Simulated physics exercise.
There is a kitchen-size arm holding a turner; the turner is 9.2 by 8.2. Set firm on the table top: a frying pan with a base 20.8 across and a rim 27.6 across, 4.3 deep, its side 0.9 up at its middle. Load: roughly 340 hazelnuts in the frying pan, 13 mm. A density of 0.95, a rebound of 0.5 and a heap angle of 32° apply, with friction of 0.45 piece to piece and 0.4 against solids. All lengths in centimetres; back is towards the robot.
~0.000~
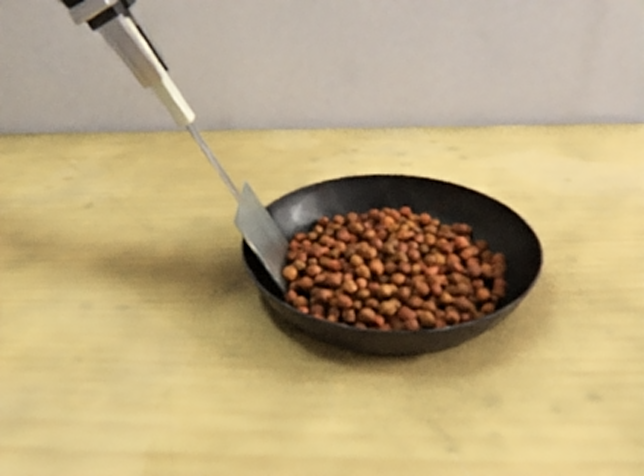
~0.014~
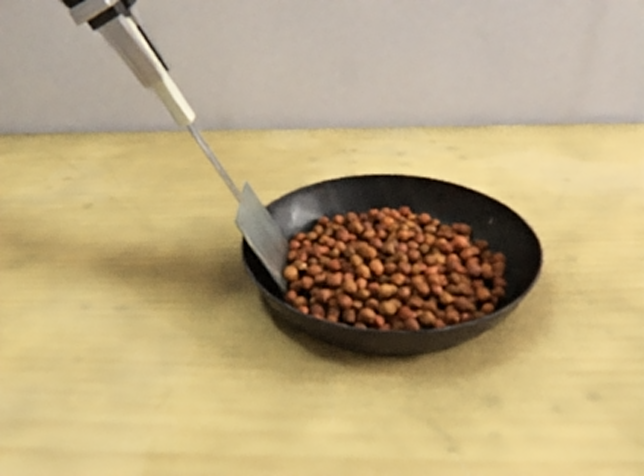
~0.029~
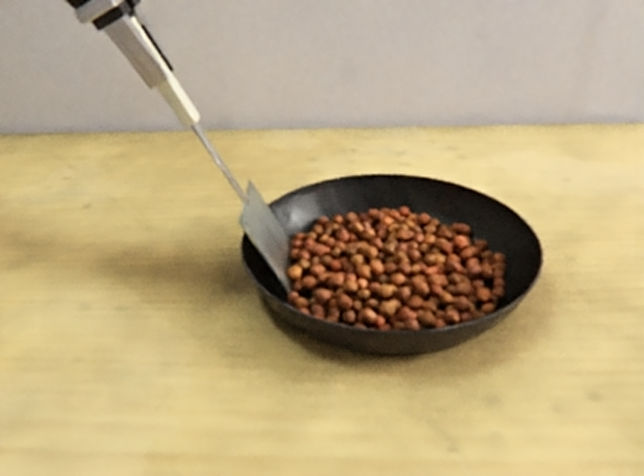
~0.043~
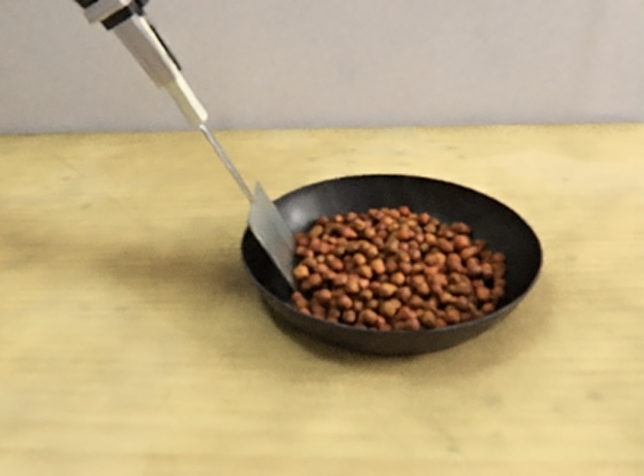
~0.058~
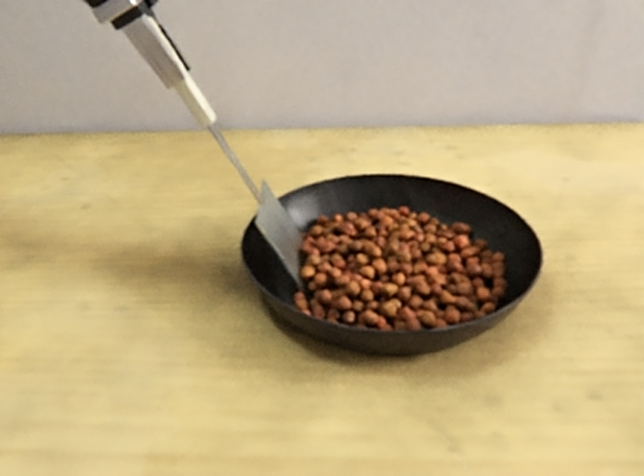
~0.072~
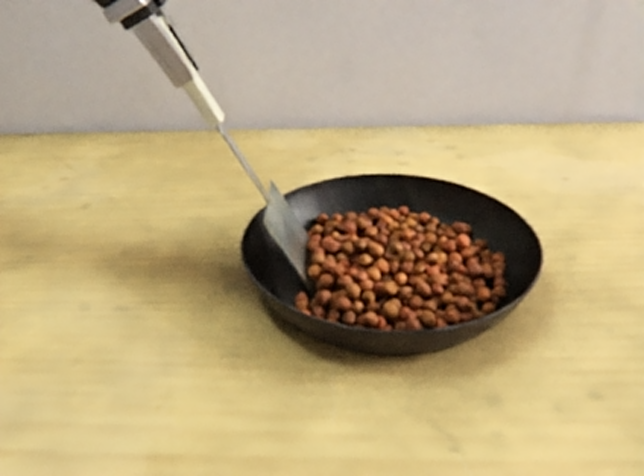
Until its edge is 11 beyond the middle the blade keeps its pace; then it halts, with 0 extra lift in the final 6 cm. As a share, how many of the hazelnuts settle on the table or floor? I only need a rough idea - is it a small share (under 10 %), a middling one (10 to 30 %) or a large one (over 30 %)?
A middling one, 10 to 30 %.
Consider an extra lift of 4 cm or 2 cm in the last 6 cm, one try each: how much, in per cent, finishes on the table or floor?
It works out to some 15 per cent for the first setting and some 20 per cent for the second.
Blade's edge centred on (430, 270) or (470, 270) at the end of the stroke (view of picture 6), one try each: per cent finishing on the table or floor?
Try 1: Approx. 0 %; try 2: Approx. 0 %.
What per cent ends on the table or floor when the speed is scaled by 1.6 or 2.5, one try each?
I'd say near 30 and then near 35 per cent.
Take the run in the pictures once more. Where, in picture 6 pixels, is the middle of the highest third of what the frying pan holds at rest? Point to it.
Approximately at pixel (487, 253).
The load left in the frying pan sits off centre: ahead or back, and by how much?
What stays is shifted forward by around 3.5 cm.
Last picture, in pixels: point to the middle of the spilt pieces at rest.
Roughly (591, 273).
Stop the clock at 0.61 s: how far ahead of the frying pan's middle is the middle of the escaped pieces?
About 16 cm.
By 0.21 s, sloping 63°, highest piece 5 above the table; 340 in the frying pan.
By 0.34 s, sloping 63°, highest piece 5 above the table; 340 in the frying pan.
By 0.61 s, sloping 63°, highest piece 6 above the table; 288 in the frying pan, 51 on the table or floor, 1 on the blade or in flight.
By 1.66 s, sloping 63°, highest piece 5 above the table; 287 in the frying pan, 53 on the table or floor.
Final count, 287 in the frying pan, 53 on the table or floor. That is 16 % on the table or floor.
